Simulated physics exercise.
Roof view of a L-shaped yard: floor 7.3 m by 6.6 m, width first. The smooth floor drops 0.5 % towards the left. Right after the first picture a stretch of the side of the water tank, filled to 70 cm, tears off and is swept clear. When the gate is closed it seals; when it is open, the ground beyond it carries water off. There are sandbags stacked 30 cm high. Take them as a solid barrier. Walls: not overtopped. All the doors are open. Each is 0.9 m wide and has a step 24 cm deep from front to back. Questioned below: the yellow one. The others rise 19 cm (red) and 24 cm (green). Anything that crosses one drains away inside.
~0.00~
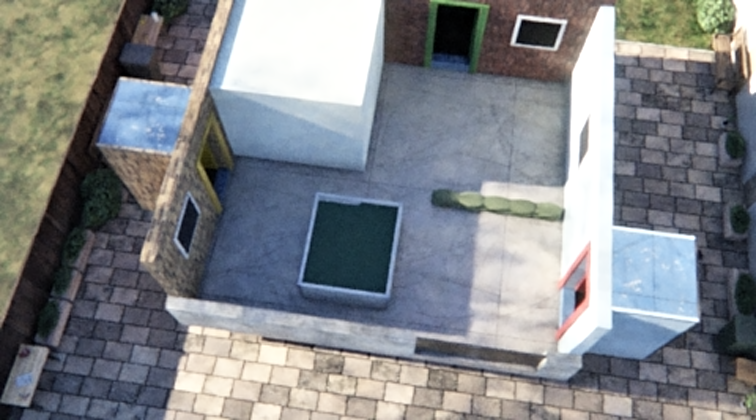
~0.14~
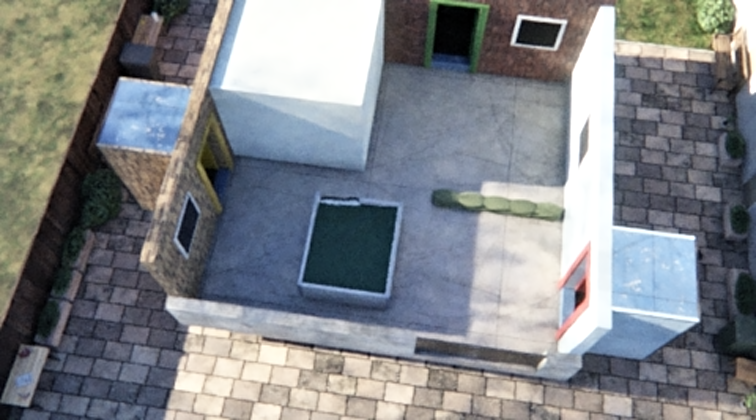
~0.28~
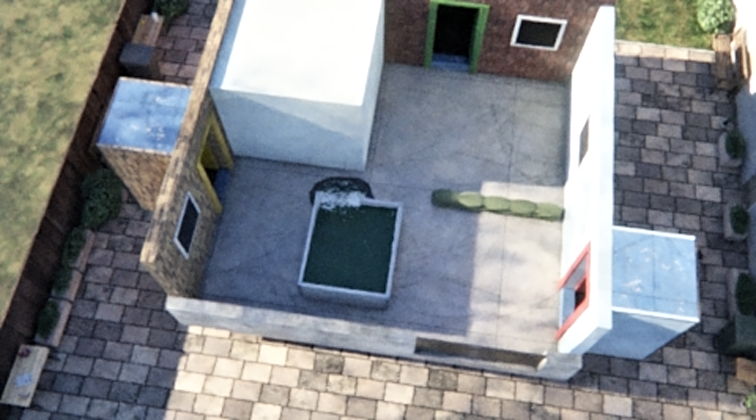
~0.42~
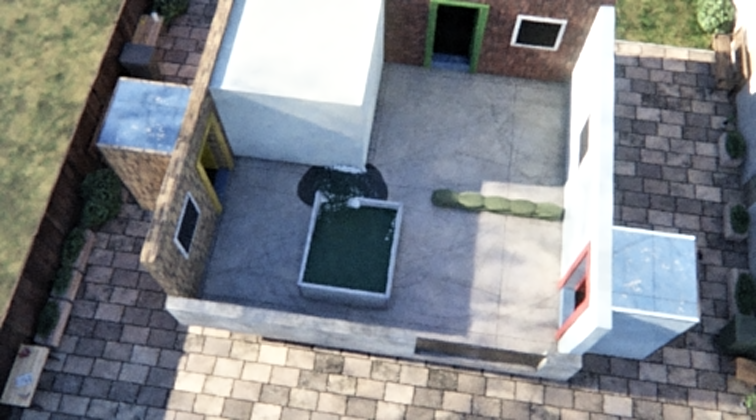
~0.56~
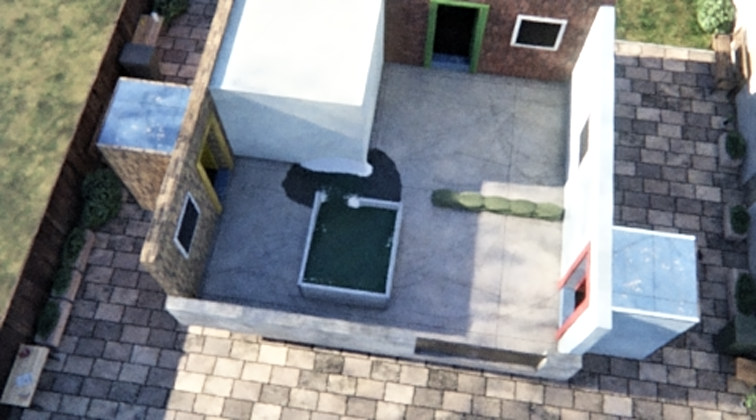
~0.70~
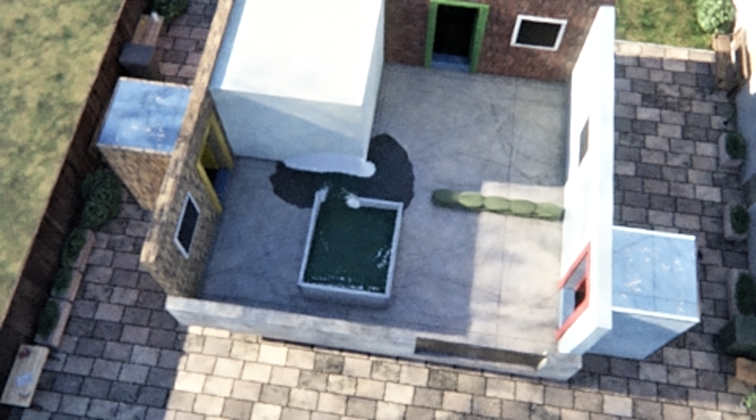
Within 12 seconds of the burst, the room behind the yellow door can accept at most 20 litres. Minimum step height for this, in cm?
At least 25 cm or so.
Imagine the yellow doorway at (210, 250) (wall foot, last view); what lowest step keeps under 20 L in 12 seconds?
Around 7.5 cm would do it.
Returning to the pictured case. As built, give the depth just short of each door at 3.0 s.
Lab note, cm: Yellow 23; red 0; green 6.
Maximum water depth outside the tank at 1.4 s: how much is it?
About 50 cm at most.
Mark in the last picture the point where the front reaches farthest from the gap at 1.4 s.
In the last picture, around (424, 90).
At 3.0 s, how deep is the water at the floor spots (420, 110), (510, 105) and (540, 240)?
In that order: 1, 2 and 0 cm.
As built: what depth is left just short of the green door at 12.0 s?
Some 4.5 centimetres.
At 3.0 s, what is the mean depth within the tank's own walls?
It averages roughly 32 centimetres.
After 1.4 s water covers 15 % of the floor, deepest (50 cm) near (347, 170); 12 cm at the yellow door, 1 litre in over its 9 cm step.
After 3.0 s water covers 55 % of the floor, deepest (29 cm) near (337, 176); 23 cm at the yellow door, 138 litres in over its 9 cm step.
After 12.0 s water covers 95 % of the floor, deepest (10 cm) near (233, 162); 8 cm at the yellow door, 275 litres in over its 9 cm step.
At the yellow door as built, the water arrived by 1.3 s and peaked near 26 cm at 2.0 s.
Run again over the same 12 s with other heights there, 53 litres in over 20 cm, 11 litres over 27.5 cm. The limit of 20 litres is kept from about 25 cm up.
